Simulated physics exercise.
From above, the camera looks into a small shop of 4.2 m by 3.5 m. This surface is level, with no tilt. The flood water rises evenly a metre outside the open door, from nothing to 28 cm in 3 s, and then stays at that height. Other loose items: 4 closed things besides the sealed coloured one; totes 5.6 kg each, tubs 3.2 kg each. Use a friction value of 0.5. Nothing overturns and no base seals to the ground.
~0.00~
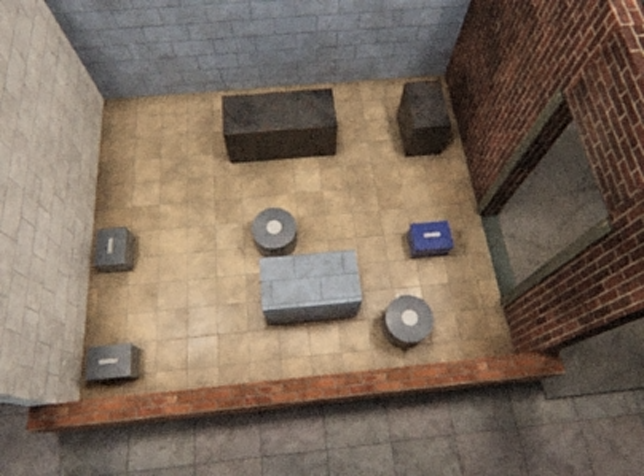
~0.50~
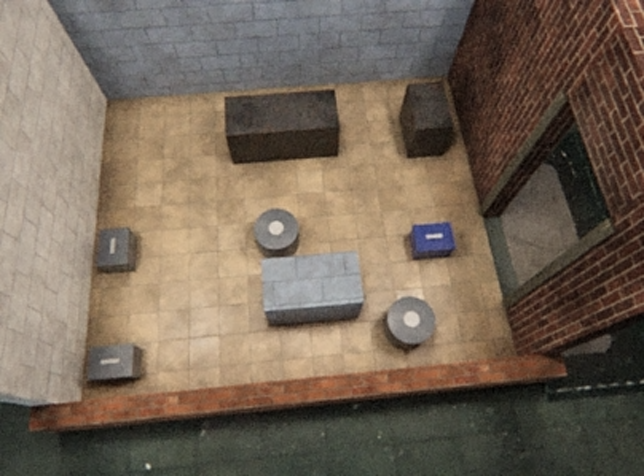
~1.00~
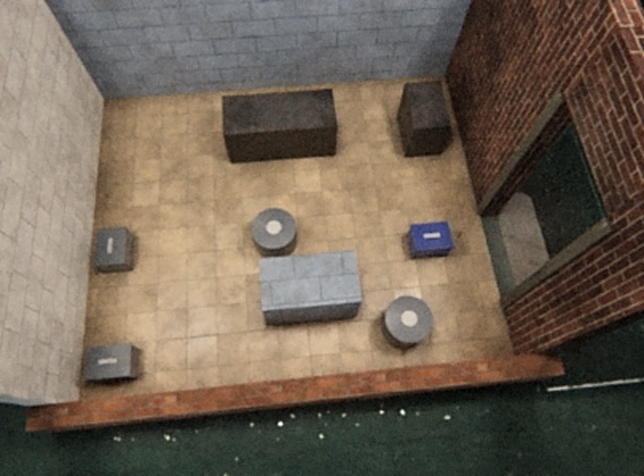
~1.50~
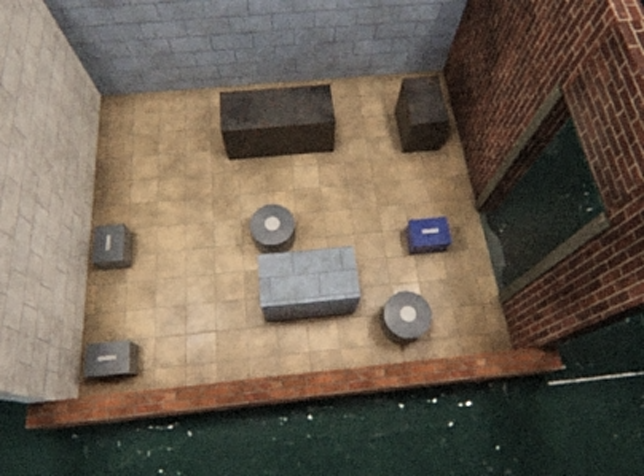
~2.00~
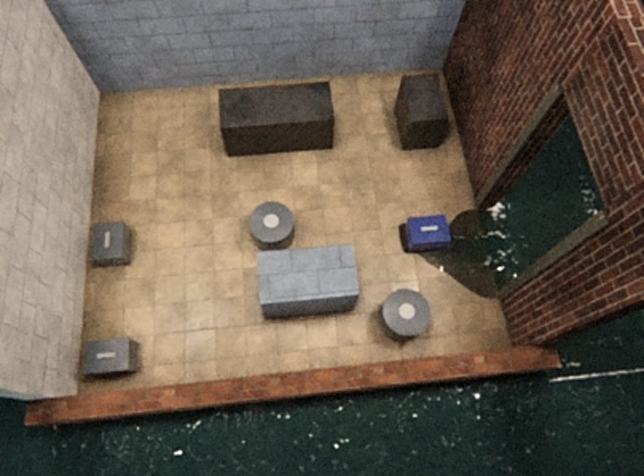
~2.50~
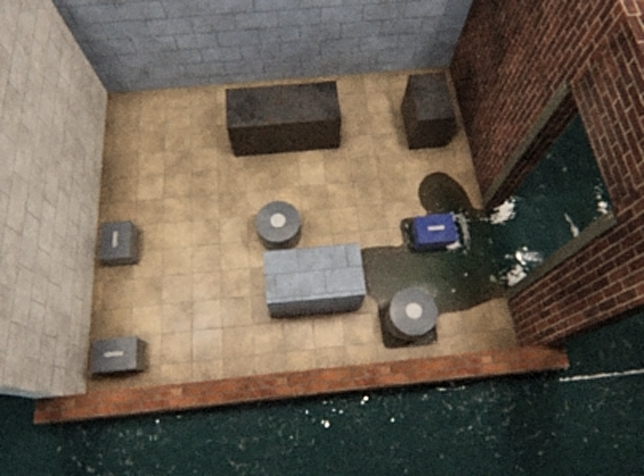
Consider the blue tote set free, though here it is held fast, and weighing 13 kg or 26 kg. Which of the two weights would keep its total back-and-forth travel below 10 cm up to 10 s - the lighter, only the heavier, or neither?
I think both options fail.
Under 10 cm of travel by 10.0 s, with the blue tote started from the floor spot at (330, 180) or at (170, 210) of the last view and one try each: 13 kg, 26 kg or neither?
For the first spot only the heavier suffices, for the second only the heavier suffices.
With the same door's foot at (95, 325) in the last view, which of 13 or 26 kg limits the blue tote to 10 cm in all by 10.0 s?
So only the heavy mass does it.
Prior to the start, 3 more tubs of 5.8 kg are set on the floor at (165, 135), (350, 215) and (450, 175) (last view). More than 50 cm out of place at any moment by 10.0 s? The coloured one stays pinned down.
In the order given, beyond the mark, then beyond the mark, and last within the mark.
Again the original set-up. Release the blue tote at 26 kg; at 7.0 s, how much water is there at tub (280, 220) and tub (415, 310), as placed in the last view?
Depth approx. 4 cm / 8 cm.
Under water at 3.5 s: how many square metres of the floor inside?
At that time the wet patch spans about 5.0 m2.
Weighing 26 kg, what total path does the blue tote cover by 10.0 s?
Close to 60 cm, all told.
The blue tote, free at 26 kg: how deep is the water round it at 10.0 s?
Close to 11 cm deep.
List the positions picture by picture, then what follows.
The blue tote at (432, 235), on the bottom; 0.0 m2 under water; 0 of 5 have shifted, in the first frame.
The blue tote at (434, 237) rests on the ground; 0.0 m2 under water; 0 of 5 have shifted, in the second frame.
The blue tote at (432, 236), on the bottom; 0.0 m2 under water; 0 of 5 have shifted, in the third frame.
The blue tote at (430, 232), on the bottom; water covers 0.0 m2; 0 of 5 have shifted, in the fourth frame.
The blue tote at (429, 229), on the bottom; 0.4 m2 under water; 0 of 5 have shifted, in the fifth frame.
The blue tote at (436, 228), on the bottom; 1.2 m2 under water; 0 of 5 have shifted, in the sixth frame.
After 3.5 s the blue tote would be 60 cm from its start with 13 kg and 8 cm from its start with 26 kg; 7 cm of water round it then.
After 4.5 s the blue tote would be 143 cm from its start with 13 kg and 28 cm from its start with 26 kg; 7 cm of water round it then.
After 7.0 s the blue tote would be 246 cm from its start with 13 kg and 32 cm from its start with 26 kg; 9 cm of water round it then.
After 10.0 s the blue tote would be 195 cm from its start with 13 kg and 64 cm from its start with 26 kg; 11 cm of water round it then.
